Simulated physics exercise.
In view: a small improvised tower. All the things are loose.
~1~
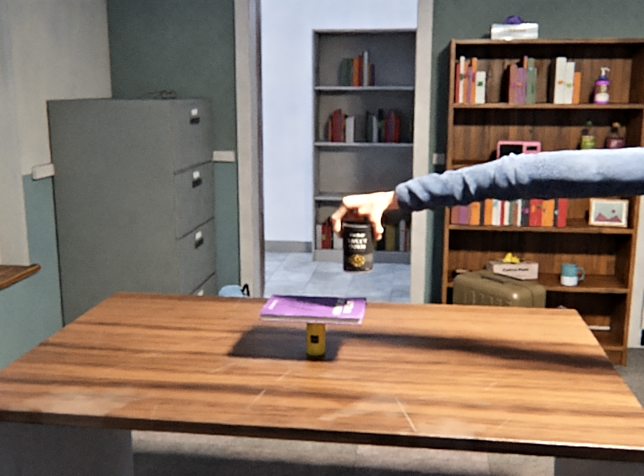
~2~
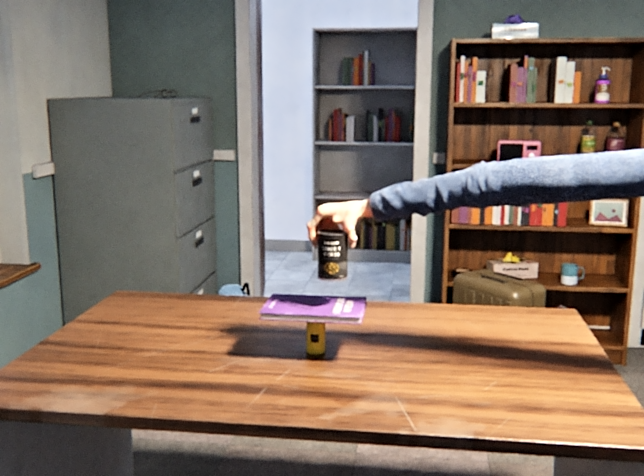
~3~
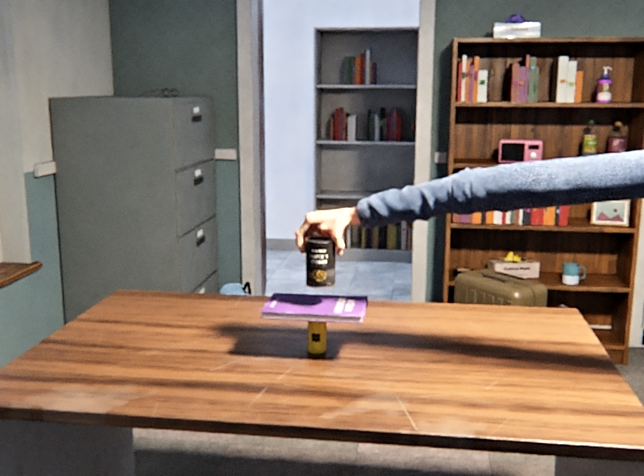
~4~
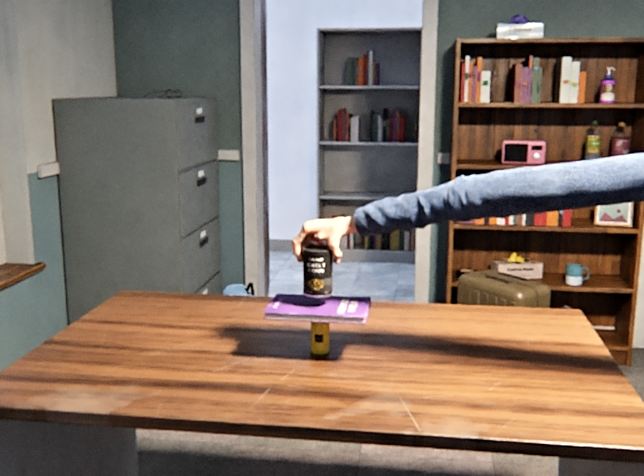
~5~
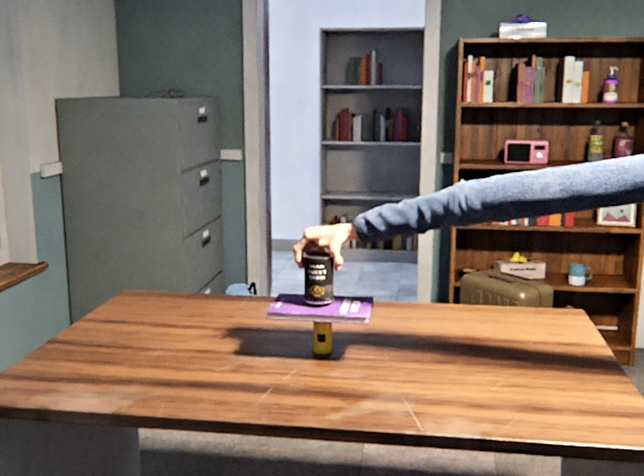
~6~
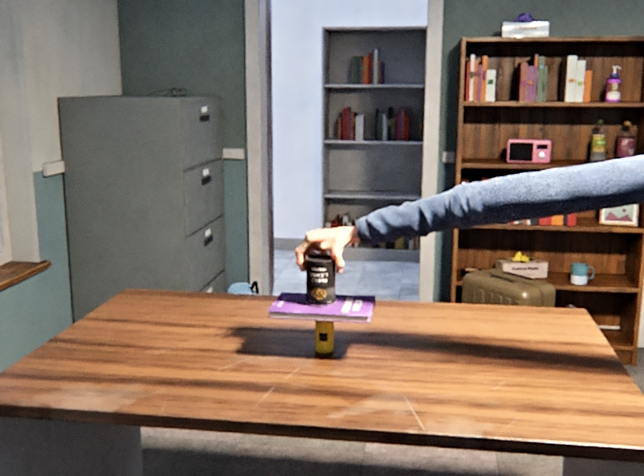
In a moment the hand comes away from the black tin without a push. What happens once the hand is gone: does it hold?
The stack stays up.
Then, 0.50 s after the last picture, nothing has stirred.
Then, 1.30 s after the last picture, black tin resting near (321, 281).
At rest, all 3 in place. Seen from the same camera at the end, black tin near (321, 281). The stack keeps its balance.
